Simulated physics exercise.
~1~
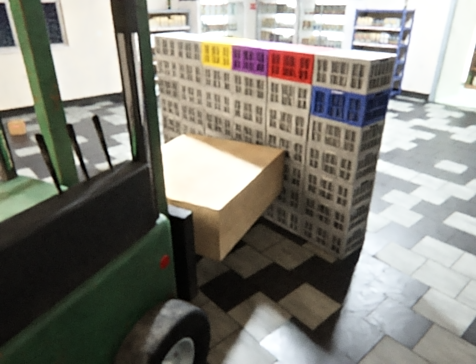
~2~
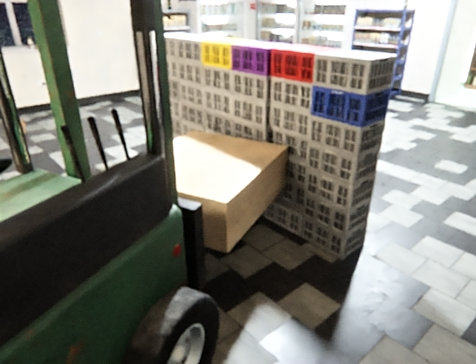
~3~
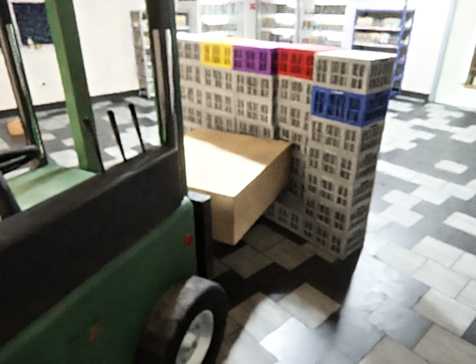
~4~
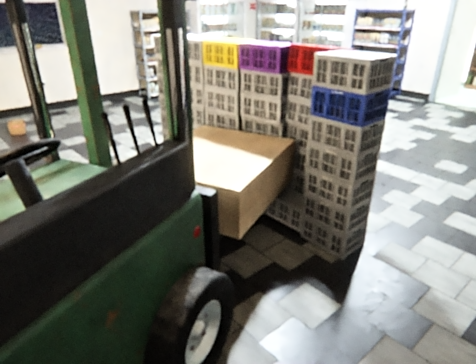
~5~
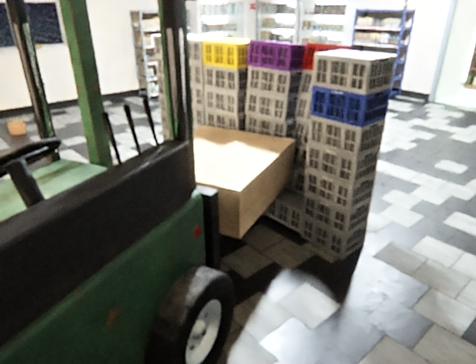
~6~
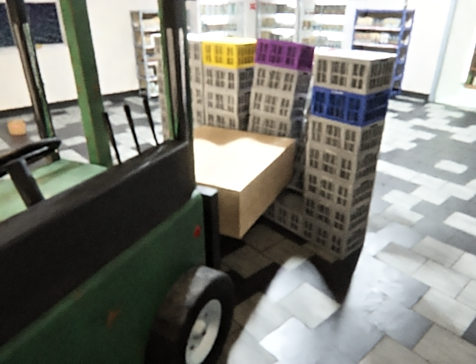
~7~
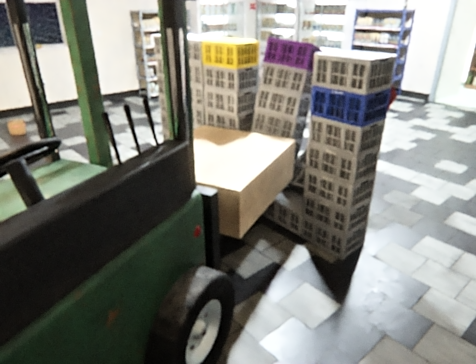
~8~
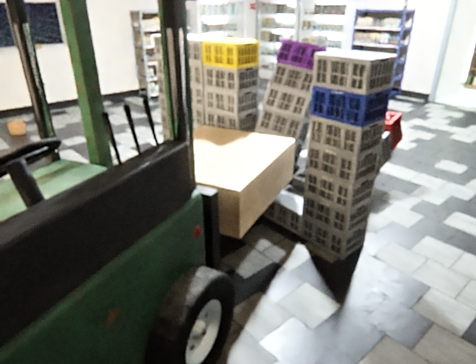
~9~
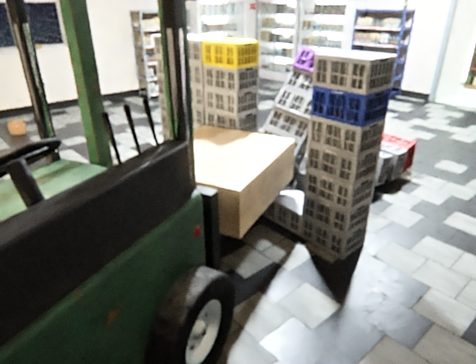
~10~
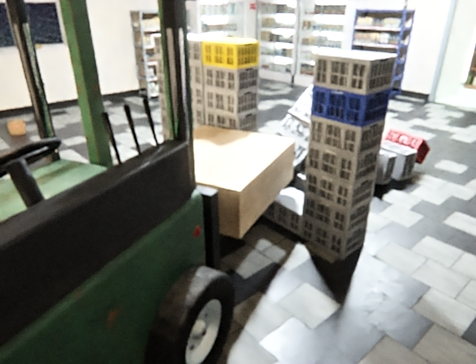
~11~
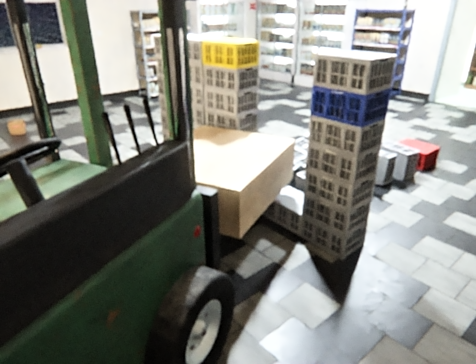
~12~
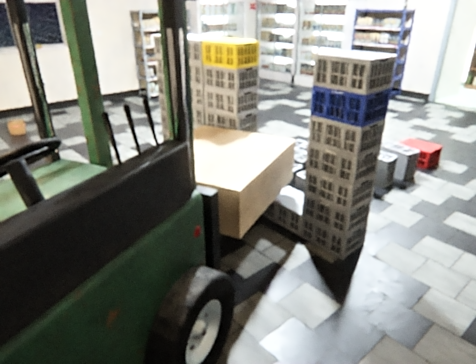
In a shop, a forklift's crate knocks the wall's middle stacks down, leaving others standing.
